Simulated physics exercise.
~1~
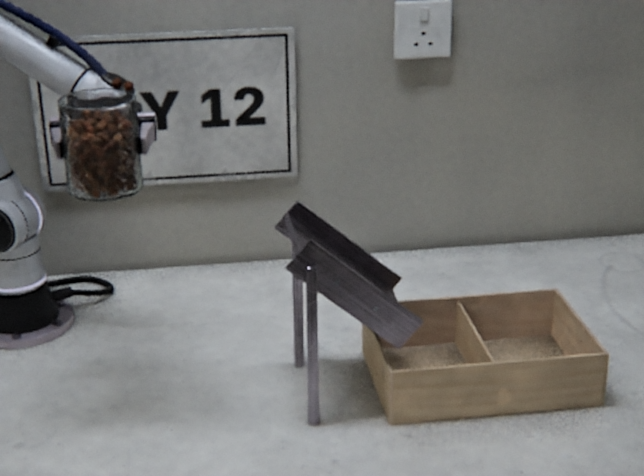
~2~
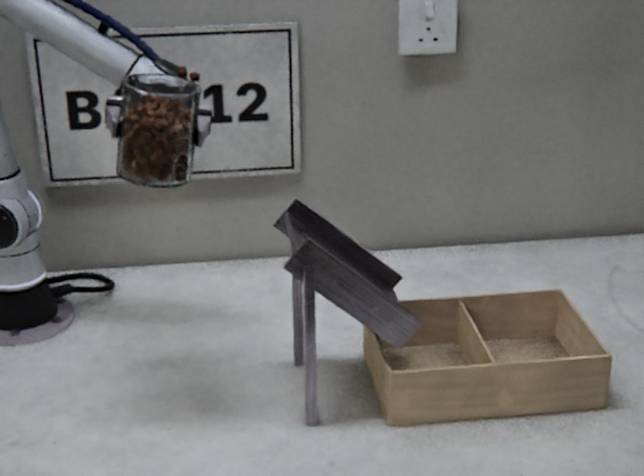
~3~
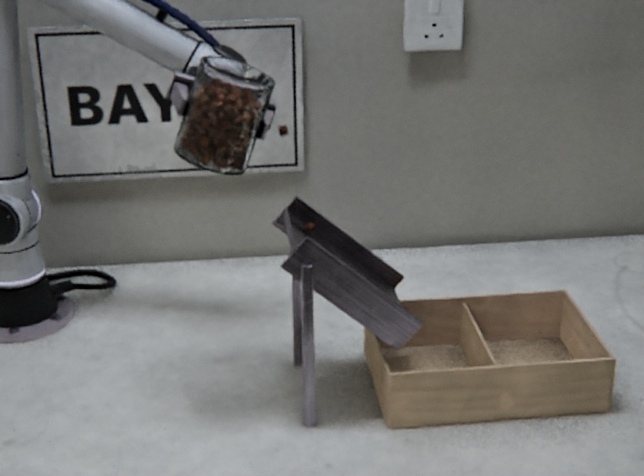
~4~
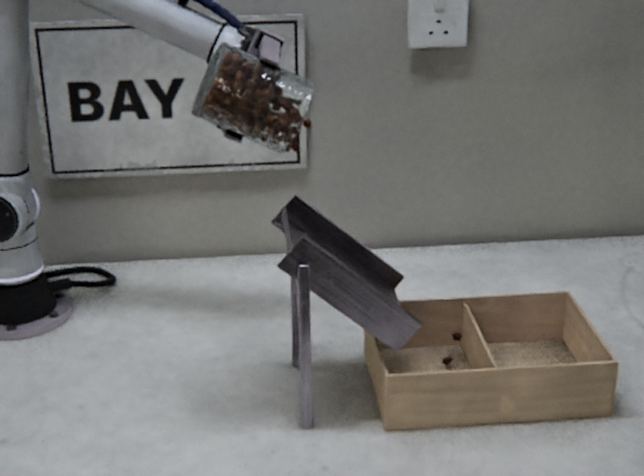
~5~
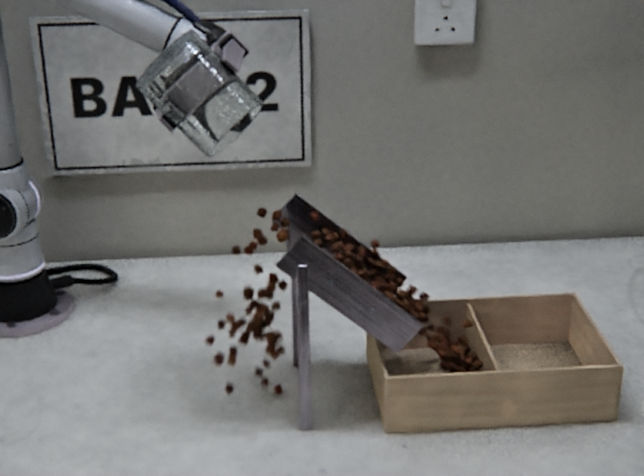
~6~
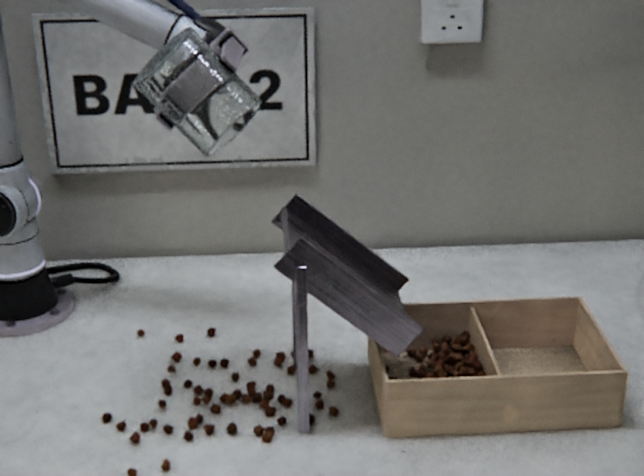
On a grey tabletop, a robot arm tipping a clear cup of brown pellets down a chute, most landing in a divided wooden box, many scattering.
